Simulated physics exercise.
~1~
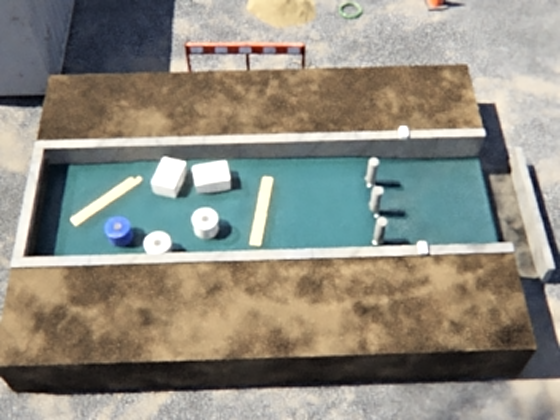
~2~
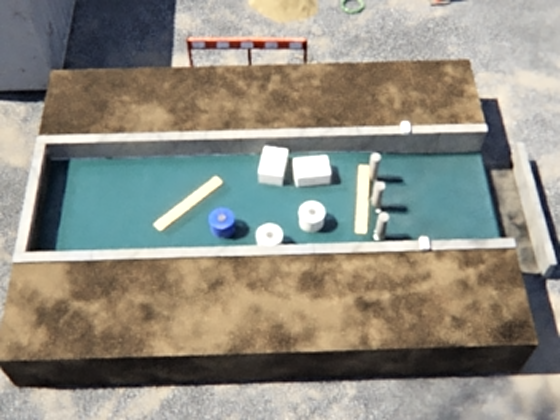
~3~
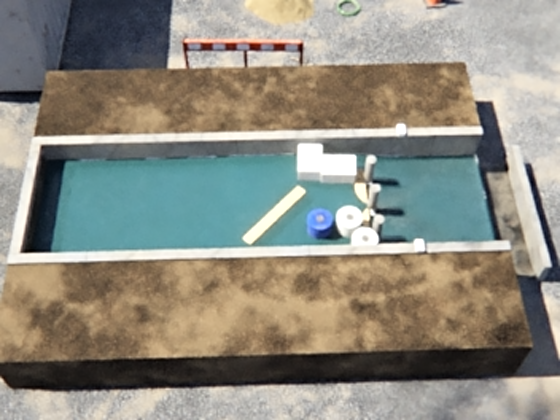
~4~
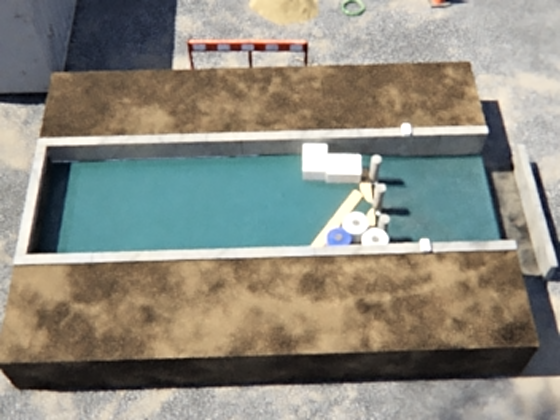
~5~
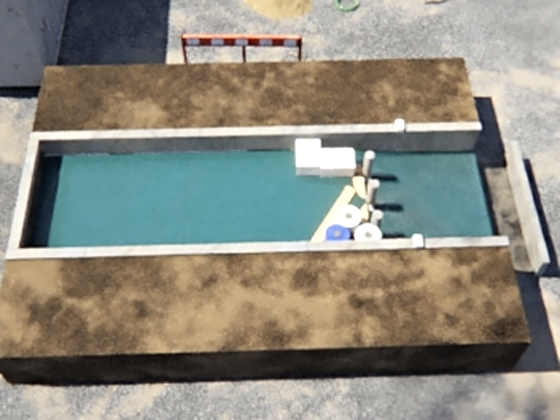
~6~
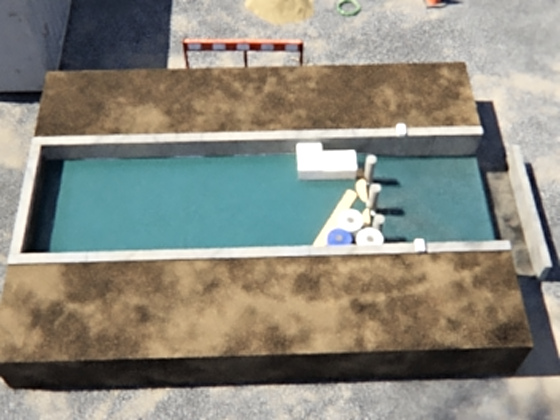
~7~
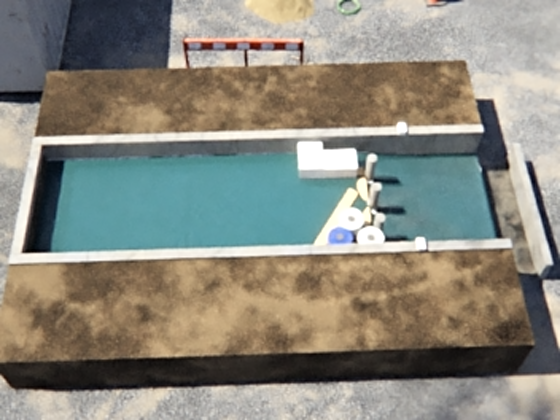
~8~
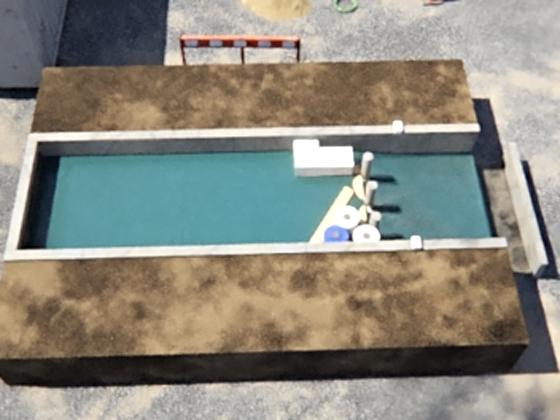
Water channel between brown banks carrying tubs, white blocks and planks rightward until they bunch against upright posts and stay there.
